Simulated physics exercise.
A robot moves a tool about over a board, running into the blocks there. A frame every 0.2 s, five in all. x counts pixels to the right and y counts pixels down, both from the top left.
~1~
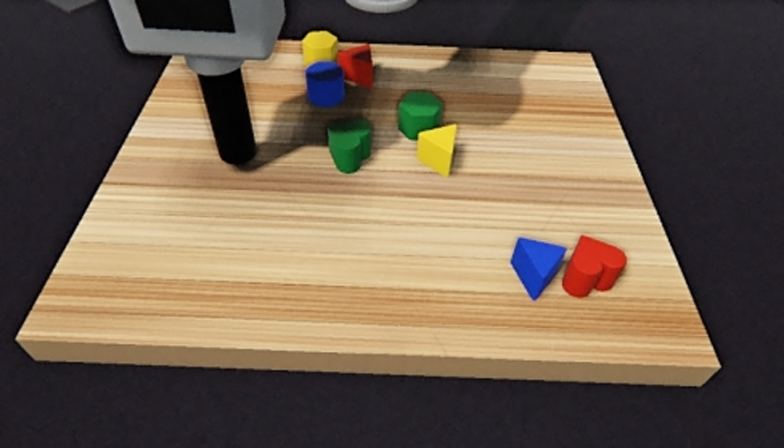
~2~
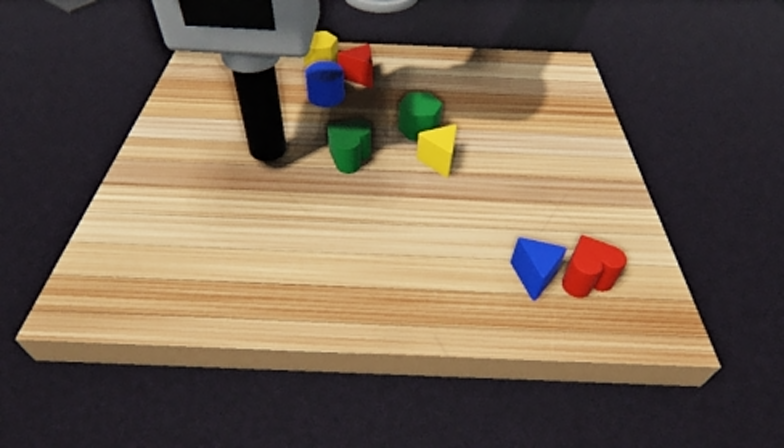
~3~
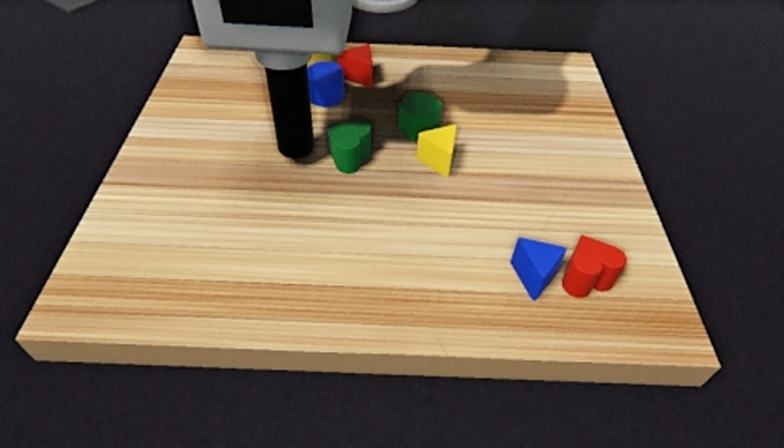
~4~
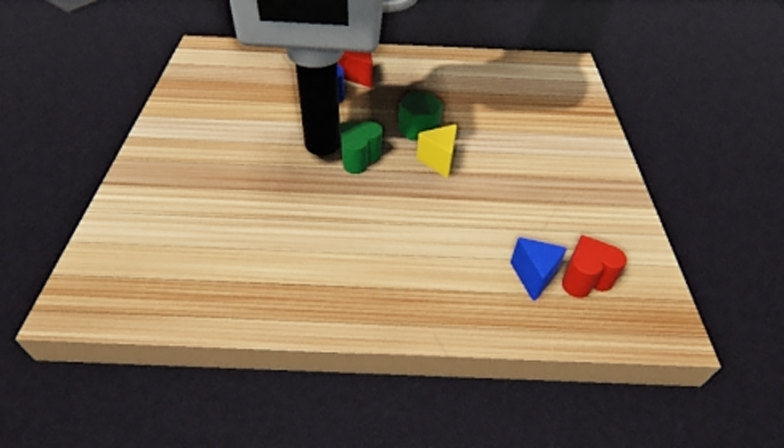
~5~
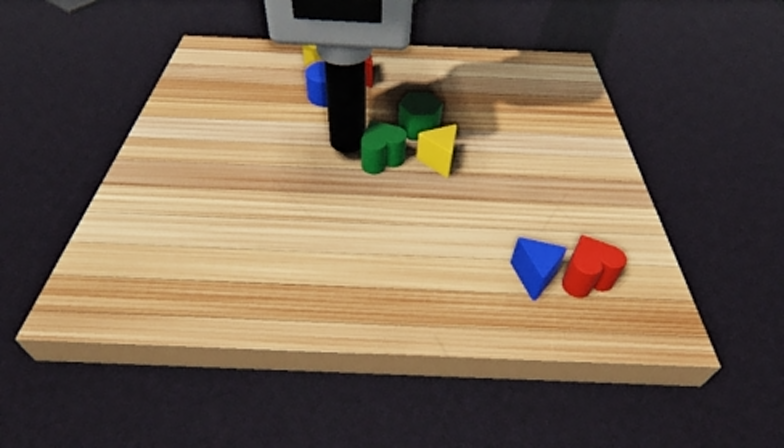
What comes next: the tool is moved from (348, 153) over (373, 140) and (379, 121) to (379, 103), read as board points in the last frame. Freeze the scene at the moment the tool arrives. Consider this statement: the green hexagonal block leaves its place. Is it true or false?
It is false.
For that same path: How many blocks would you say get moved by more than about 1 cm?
Of all the blocks, just one travels more than a centimetre.
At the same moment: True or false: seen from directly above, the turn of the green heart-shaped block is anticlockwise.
Verdict: False.
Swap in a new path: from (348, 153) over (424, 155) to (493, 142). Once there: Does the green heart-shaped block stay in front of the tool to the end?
In short: No.
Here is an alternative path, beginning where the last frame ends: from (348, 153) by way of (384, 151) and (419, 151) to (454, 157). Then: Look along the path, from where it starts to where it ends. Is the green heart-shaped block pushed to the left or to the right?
It's set to shift right.
What follows on the original path. Halfway along, tool at (379, 119); green heart-shaped block at (397, 133), turned 30° clockwise.
At the end, tool at (380, 92); green heart-shaped block at (397, 133), turned 30° clockwise; green hexagonal block still.
